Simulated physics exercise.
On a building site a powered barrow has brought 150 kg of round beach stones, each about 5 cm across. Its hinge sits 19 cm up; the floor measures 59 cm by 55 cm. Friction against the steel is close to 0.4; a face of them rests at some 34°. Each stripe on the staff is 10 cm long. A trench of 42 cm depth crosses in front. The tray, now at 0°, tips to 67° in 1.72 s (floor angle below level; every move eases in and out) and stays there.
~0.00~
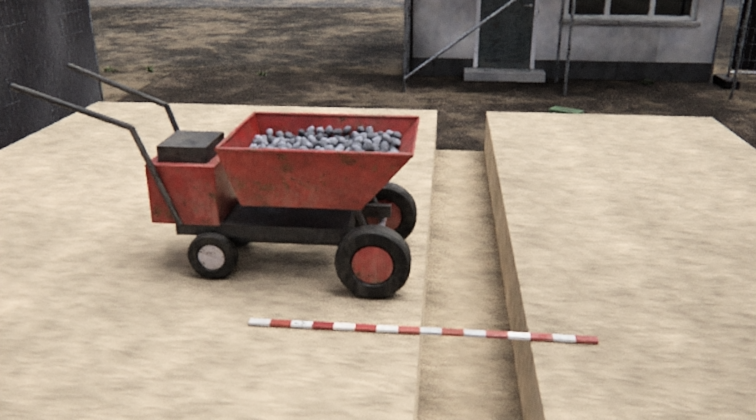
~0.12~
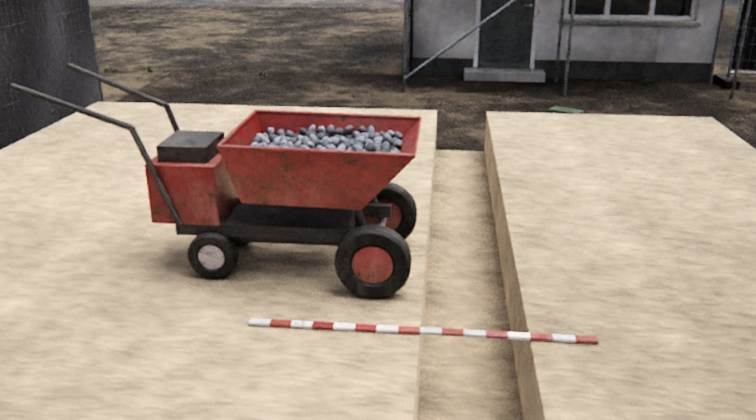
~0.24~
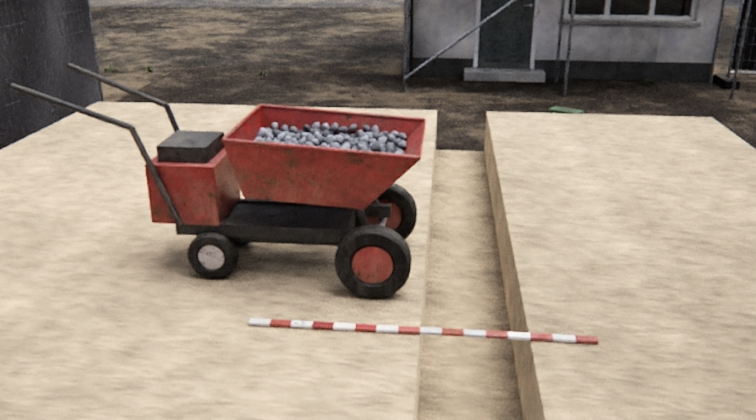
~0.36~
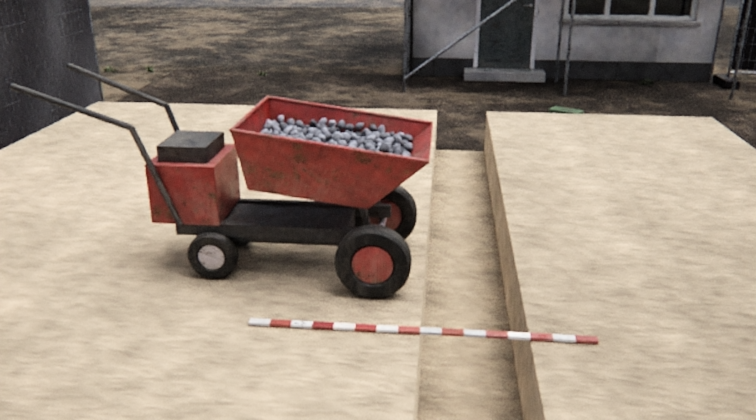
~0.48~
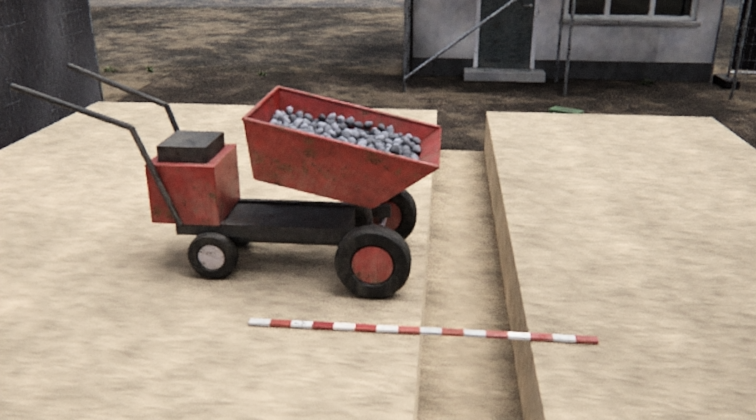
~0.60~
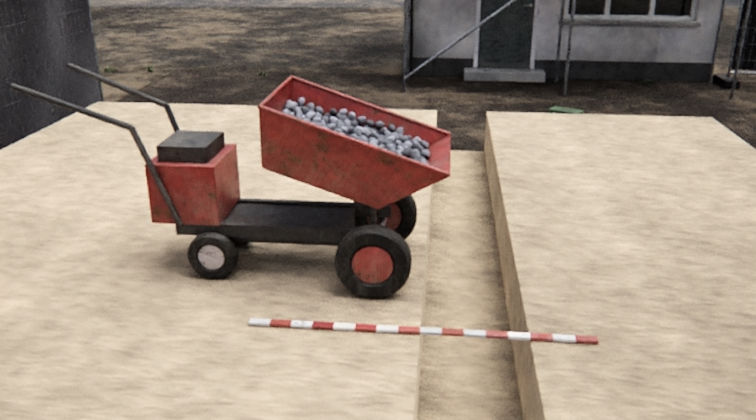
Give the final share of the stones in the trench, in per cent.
Close to 45 in a hundred.
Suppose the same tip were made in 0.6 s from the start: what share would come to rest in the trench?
In that case some 25 per cent.
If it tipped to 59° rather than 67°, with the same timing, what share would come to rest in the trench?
In that case some 50 per cent.
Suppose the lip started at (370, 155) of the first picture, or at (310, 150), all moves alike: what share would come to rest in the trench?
About 90 and 100 per cent.
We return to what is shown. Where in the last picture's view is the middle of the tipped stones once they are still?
Their middle is at about (535, 272).
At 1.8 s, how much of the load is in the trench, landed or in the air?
About 15 per cent by then.
After 1.3 s the floor is at 57°; 99 % in the tray, 1 % in the trench; the foremost stones are at (506, 232).
After 1.8 s the floor is at 67°; 45 % in the tray, 15 % in the trench, 39 % past the trench; the foremost stones are at (621, 284).
After 2.2 s the floor is at 67°; 19 % in the tray, 24 % in the trench, 57 % past the trench; the foremost stones are at (700, 297).
After 4.1 s the floor is at 67°; 0 % in the tray, 45 % in the trench, 55 % past the trench; the foremost stones are at (737, 297).
